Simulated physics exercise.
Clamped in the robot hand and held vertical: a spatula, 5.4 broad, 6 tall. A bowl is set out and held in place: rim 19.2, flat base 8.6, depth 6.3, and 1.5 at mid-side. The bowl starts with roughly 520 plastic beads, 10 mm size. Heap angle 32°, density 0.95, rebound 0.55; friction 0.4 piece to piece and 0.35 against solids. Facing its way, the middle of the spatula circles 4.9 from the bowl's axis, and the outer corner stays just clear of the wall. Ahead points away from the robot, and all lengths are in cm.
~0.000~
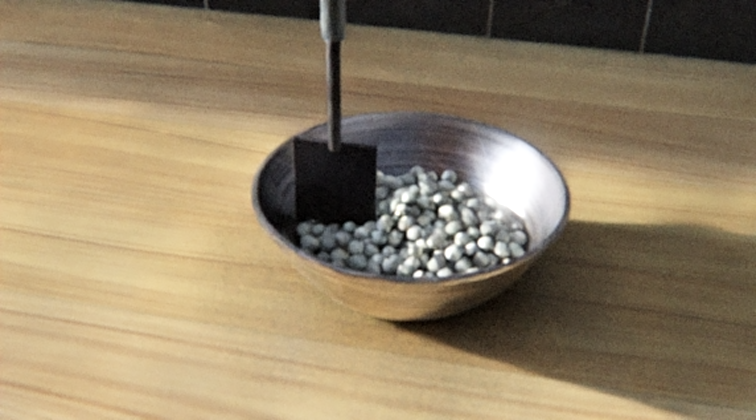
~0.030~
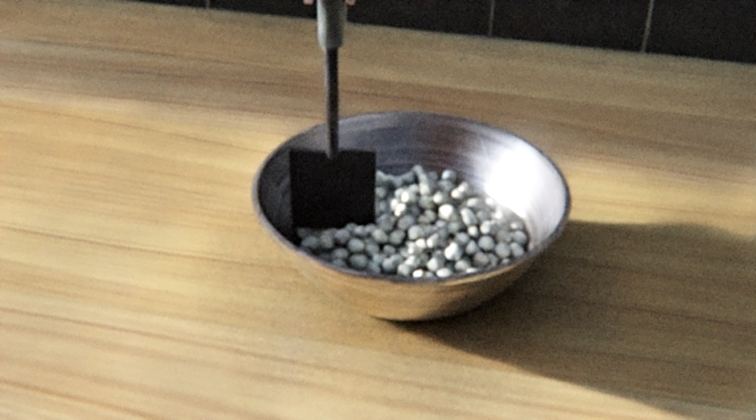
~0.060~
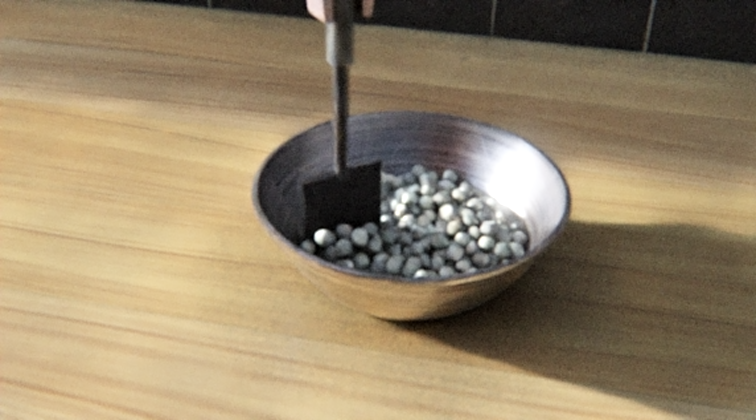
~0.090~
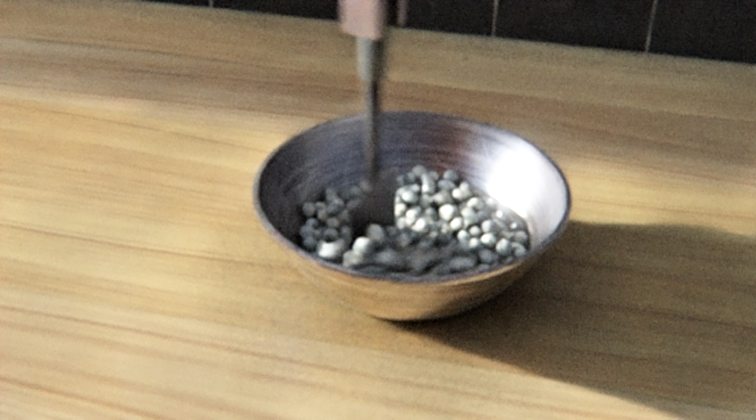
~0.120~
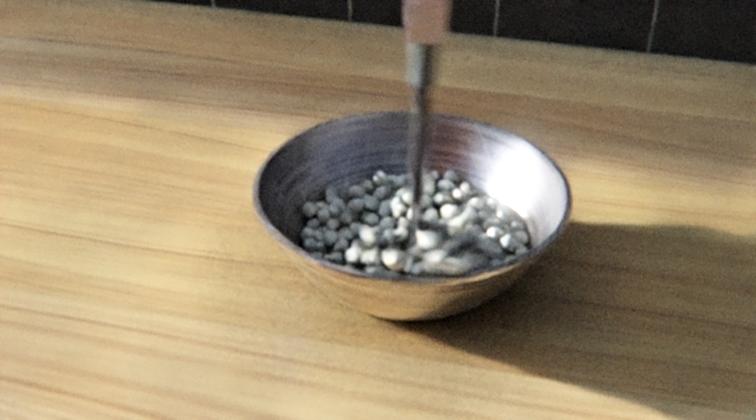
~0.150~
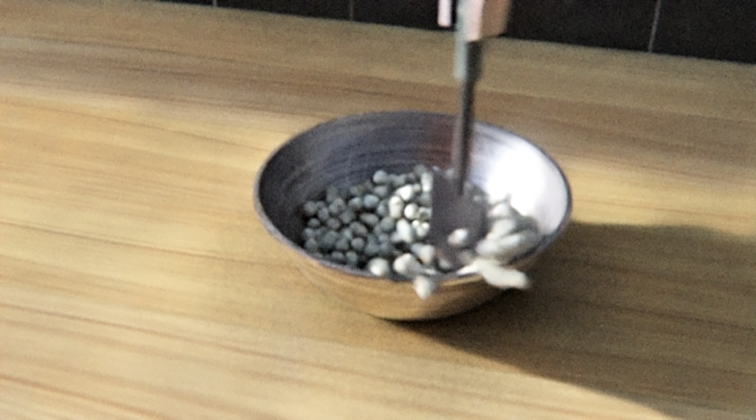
A hand sweeps a dark spatula rightward through pale beads in a bowl, pushing some over the rim.
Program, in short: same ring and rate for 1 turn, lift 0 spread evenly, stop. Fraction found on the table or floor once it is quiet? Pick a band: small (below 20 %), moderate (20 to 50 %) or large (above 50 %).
Moderate, from 20 to 50 %.
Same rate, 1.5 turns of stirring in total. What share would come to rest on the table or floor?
Close to 40 in a hundred.
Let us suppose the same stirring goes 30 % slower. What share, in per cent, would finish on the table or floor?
Estimate: Near 20 in a hundred.
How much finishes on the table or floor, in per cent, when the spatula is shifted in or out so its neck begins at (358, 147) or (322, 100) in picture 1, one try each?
Near 30 per cent and near 0 per cent, in that order.
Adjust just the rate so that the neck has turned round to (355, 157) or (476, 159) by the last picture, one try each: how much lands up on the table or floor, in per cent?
Roughly 5 and 30 percent, in that order.
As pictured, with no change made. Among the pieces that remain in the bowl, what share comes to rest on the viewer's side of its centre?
60 %.
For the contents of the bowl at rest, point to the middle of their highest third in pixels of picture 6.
The centre sits around (361, 257) in the last picture.
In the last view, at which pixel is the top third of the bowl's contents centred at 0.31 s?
The centre is close to (358, 158).
After 0.23 s, 217° round, highest piece 14 above the table; 483 in the bowl, 1 on the table or floor, 41 in flight or on the tool.
After 0.31 s, 298° round, highest piece 11 above the table; 441 in the bowl, 20 on the table or floor, 64 in flight or on the tool.
After 0.54 s, 0° round, highest piece 6 above the table; 364 in the bowl, 160 on the table or floor, 1 in flight or on the tool.
After 1.24 s, 0° round, highest piece 5 above the table; 364 in the bowl, 161 on the table or floor.
In the end, 364 in the bowl, 161 on the table or floor. That is 31 % on the table or floor.
